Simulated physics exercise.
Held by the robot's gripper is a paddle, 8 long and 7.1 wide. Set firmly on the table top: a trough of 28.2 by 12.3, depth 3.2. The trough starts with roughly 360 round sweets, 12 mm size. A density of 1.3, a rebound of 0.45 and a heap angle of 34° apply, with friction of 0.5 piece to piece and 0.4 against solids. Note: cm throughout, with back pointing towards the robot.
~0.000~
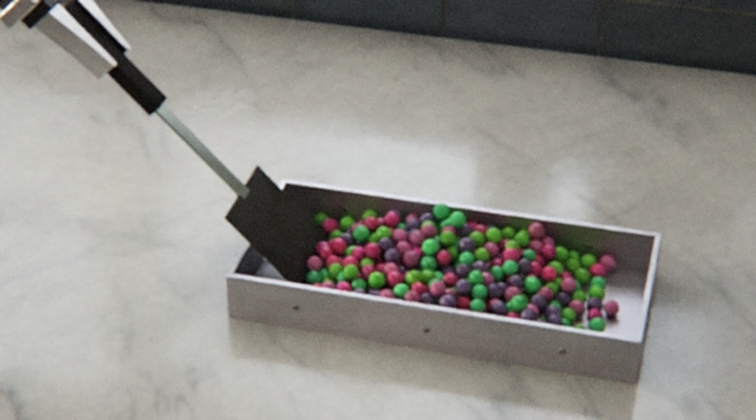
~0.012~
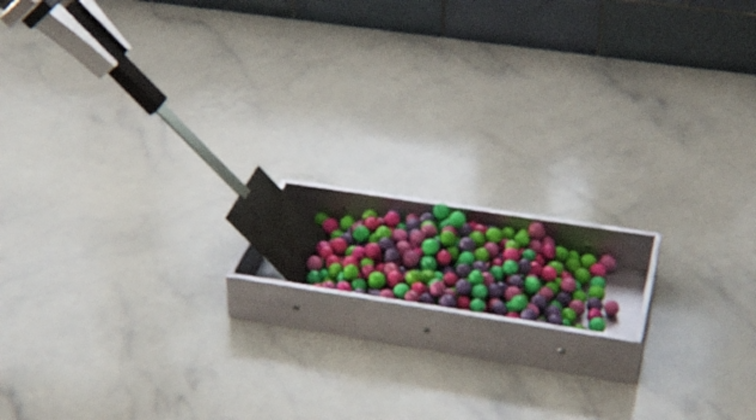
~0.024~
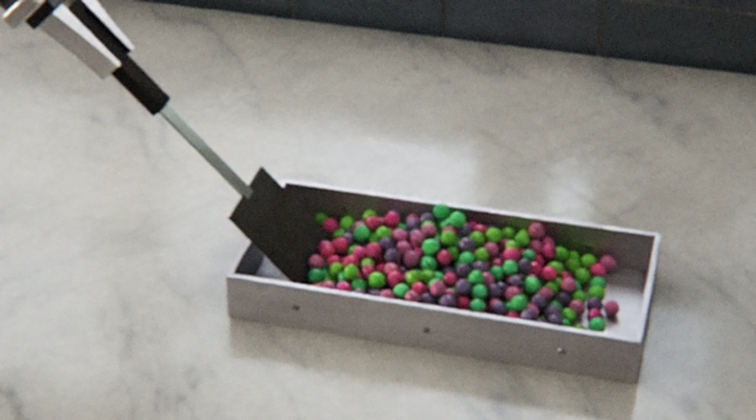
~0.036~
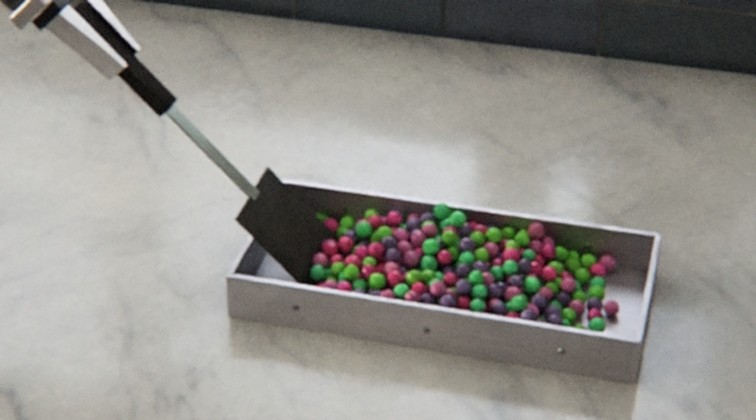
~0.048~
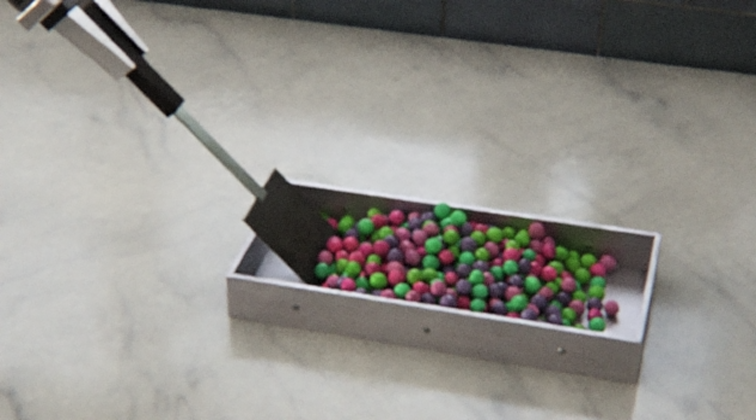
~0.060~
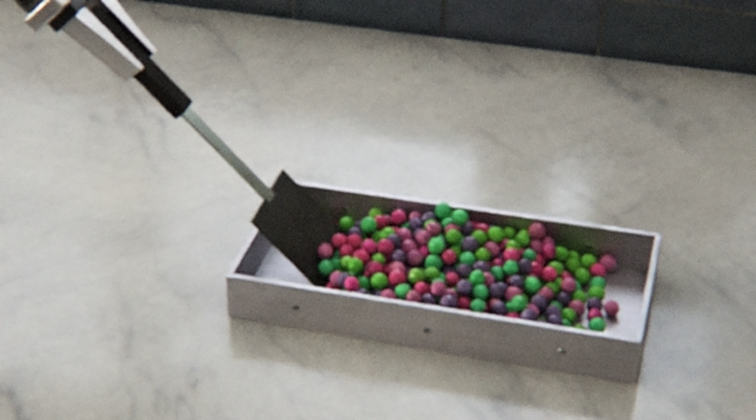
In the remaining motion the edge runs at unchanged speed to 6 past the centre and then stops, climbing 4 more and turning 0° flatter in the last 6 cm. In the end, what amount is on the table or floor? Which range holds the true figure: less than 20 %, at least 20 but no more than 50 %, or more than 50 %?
The true figure is less than 20 %.
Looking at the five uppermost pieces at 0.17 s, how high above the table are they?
Height: Approx. 5 cm.
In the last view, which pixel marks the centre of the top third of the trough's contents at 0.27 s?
It is centred at roughly (482, 247).
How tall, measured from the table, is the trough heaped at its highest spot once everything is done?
Some 5.0 cm above the table.
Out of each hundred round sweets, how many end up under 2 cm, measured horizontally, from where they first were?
20 %.
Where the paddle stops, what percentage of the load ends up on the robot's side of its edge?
Some 40 per cent of the load.
By 0.17 s, sloping 46°, highest piece 5 above the table; 365 in the trough.
By 0.27 s, sloping 46°, highest piece 7 above the table; 364 in the trough, 1 on the blade or in flight.
By 0.52 s, sloping 46°, highest piece 5 above the table; 352 in the trough, 10 on the table or floor, 3 on the blade or in flight.
By 1.57 s, sloping 46°, highest piece 5 above the table; 349 in the trough, 16 on the table or floor.
Final count, 349 in the trough, 16 on the table or floor. That is 4 % on the table or floor.
